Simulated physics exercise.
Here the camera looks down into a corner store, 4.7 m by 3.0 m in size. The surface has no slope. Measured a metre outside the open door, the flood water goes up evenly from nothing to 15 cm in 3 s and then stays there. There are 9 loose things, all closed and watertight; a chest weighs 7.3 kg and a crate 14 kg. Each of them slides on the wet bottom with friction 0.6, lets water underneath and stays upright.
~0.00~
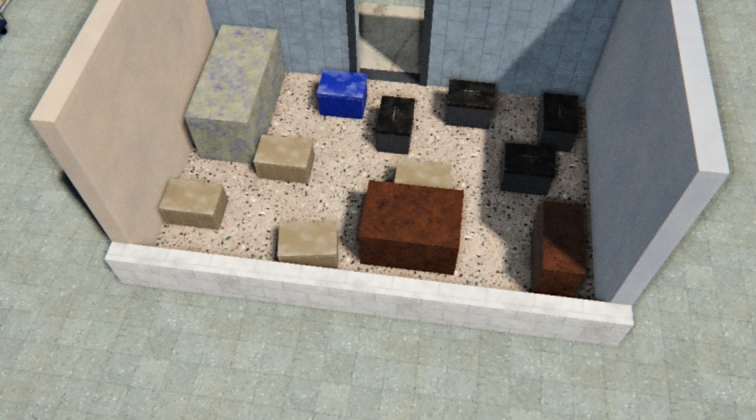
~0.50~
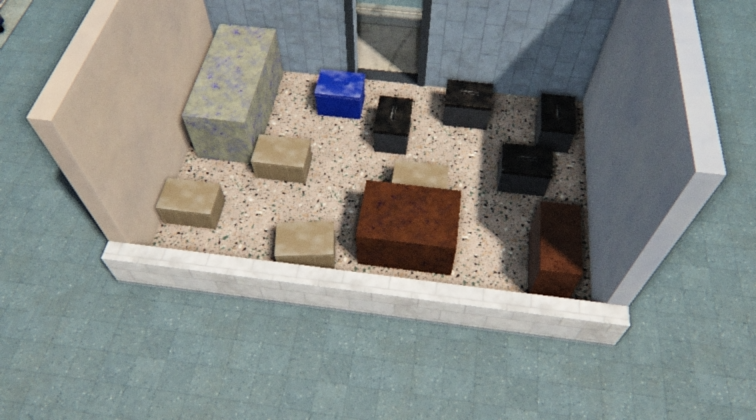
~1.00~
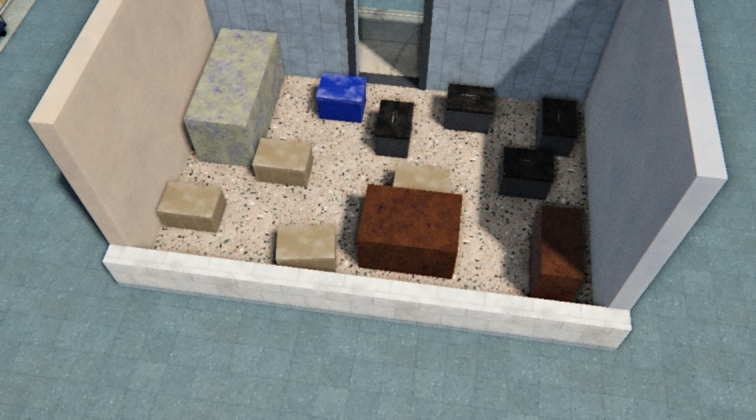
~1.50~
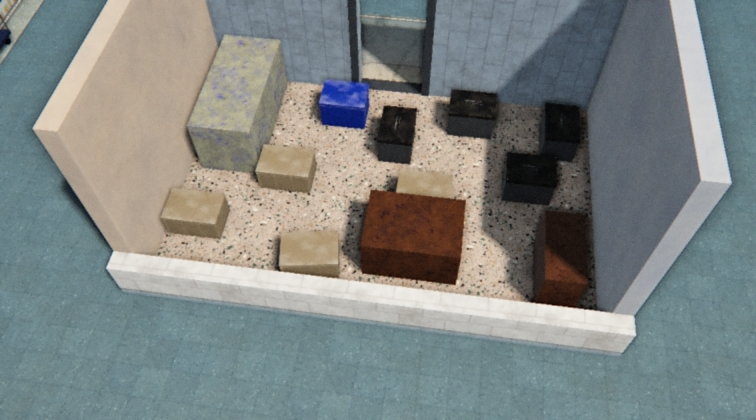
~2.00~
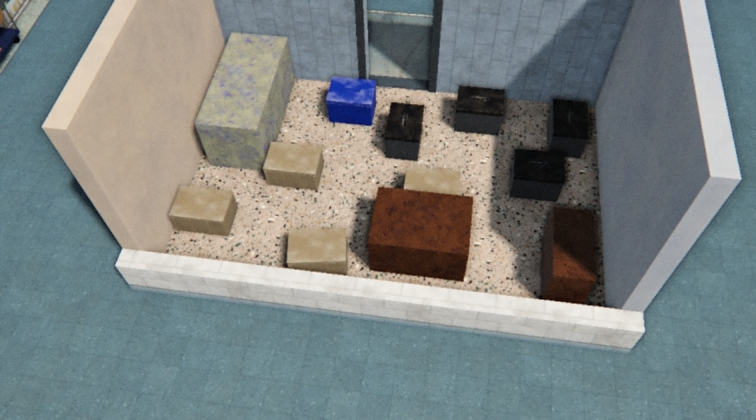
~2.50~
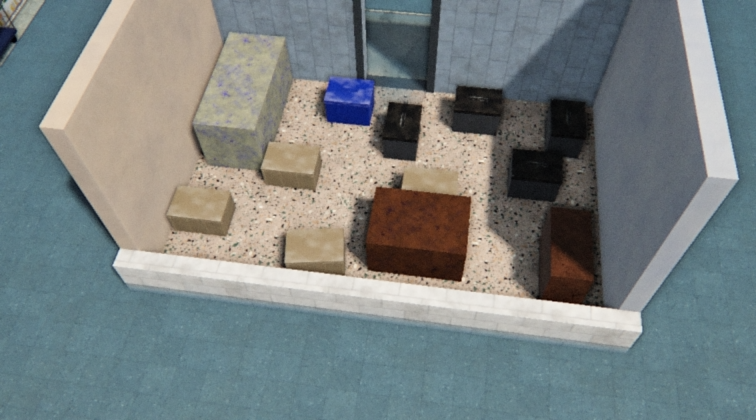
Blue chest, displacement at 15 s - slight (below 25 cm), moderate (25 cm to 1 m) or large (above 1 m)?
Moderate.
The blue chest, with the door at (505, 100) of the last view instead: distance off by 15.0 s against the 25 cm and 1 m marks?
That would leave the blue chest a little displaced.
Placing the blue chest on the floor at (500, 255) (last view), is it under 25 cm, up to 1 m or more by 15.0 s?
It creeps a little.
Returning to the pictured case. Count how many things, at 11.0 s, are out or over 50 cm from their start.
By my tally, 3.
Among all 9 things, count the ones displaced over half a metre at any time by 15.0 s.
That adds up to 8.
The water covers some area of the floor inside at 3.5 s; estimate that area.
I'd put it close to 2.5 m2.
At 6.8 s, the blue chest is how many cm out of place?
By that time, close to 60 cm.
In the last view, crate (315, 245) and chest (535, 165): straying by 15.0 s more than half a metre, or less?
Result, in order: Lower / higher.
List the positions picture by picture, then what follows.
The blue chest at (342, 83), on the bottom; 0.0 m2 under water; 0 of 9 have shifted, in the first frame.
The blue chest at (340, 83) rests on the ground; 0.0 m2 under water; 0 of 9 have shifted, in the second frame.
The blue chest at (341, 87), on the bottom; 0.0 m2 under water; 0 of 9 have shifted, in the third frame.
The blue chest at (344, 93) rests on the ground; 0.0 m2 under water; 0 of 9 have shifted, in the fourth frame.
The blue chest at (351, 90) rests on the ground; water covers 0.0 m2; 0 of 9 have shifted, in the fifth frame.
The blue chest at (349, 90) rests on the ground; 0.3 m2 under water; 0 of 9 have shifted, in the sixth frame.
After 3.5 s the blue chest is near (343, 95), 0.1 m from its start, aground; 0 afloat.
After 6.8 s the blue chest is near (293, 97), 0.7 m from its start, aground; 1 afloat.
After 11.0 s the blue chest is near (324, 84), 0.3 m from its start, afloat; 7 afloat.
After 15.0 s the blue chest is near (299, 95), 0.6 m from its start, afloat; 8 afloat.
